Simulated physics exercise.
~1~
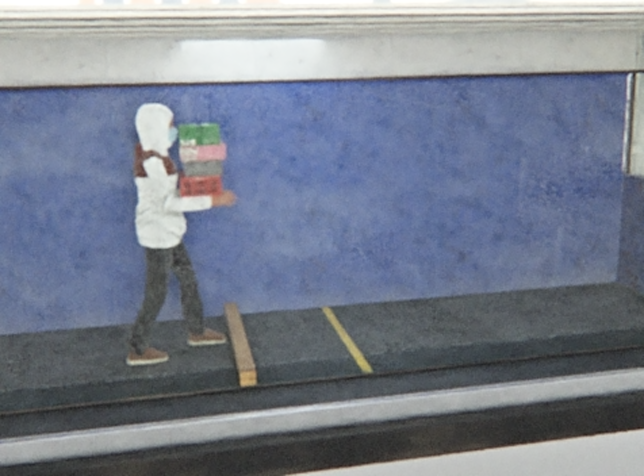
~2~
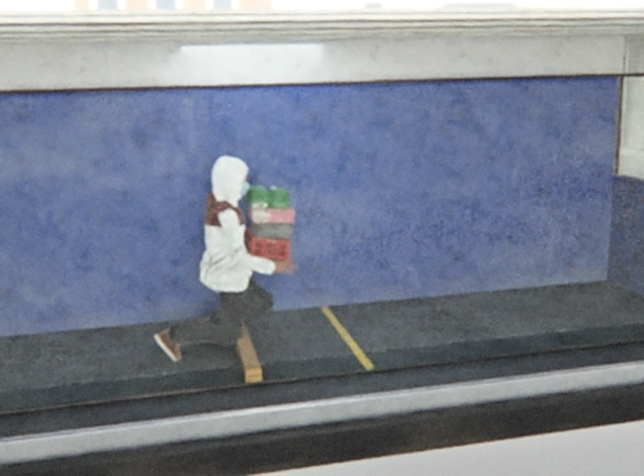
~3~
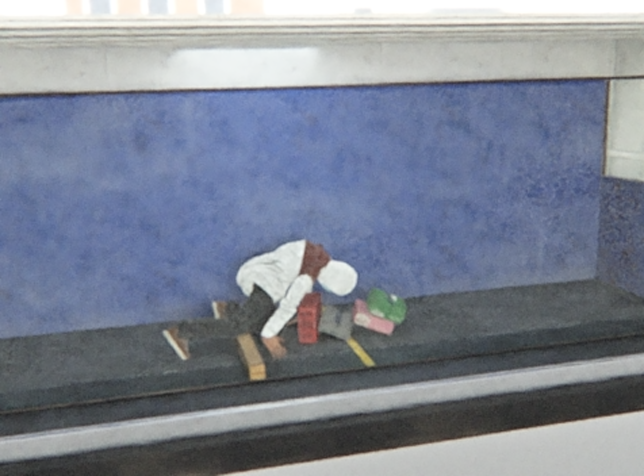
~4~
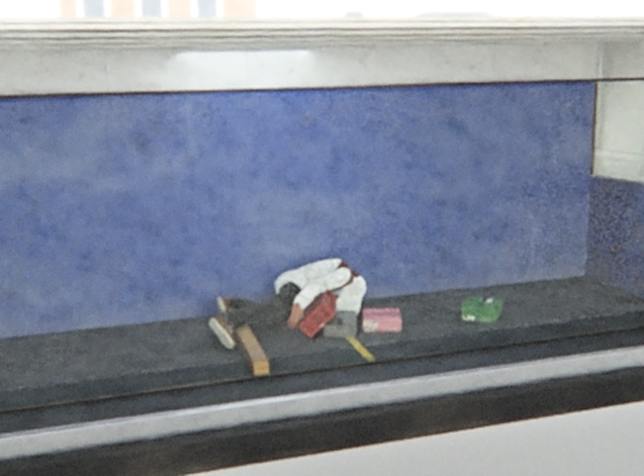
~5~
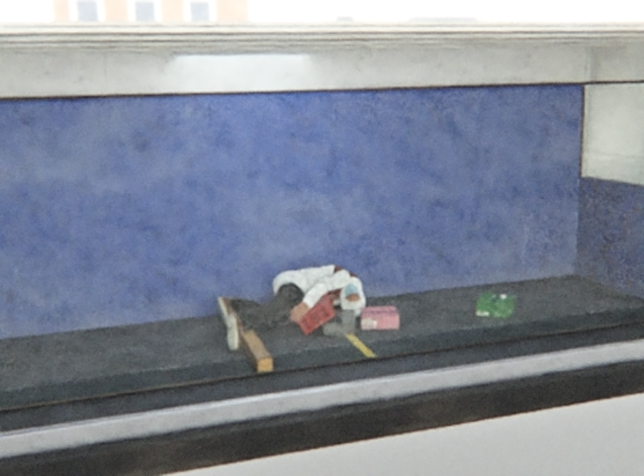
A hooded courier carrying stacked boxes trips over a rail and collapses, scattering them rightward.
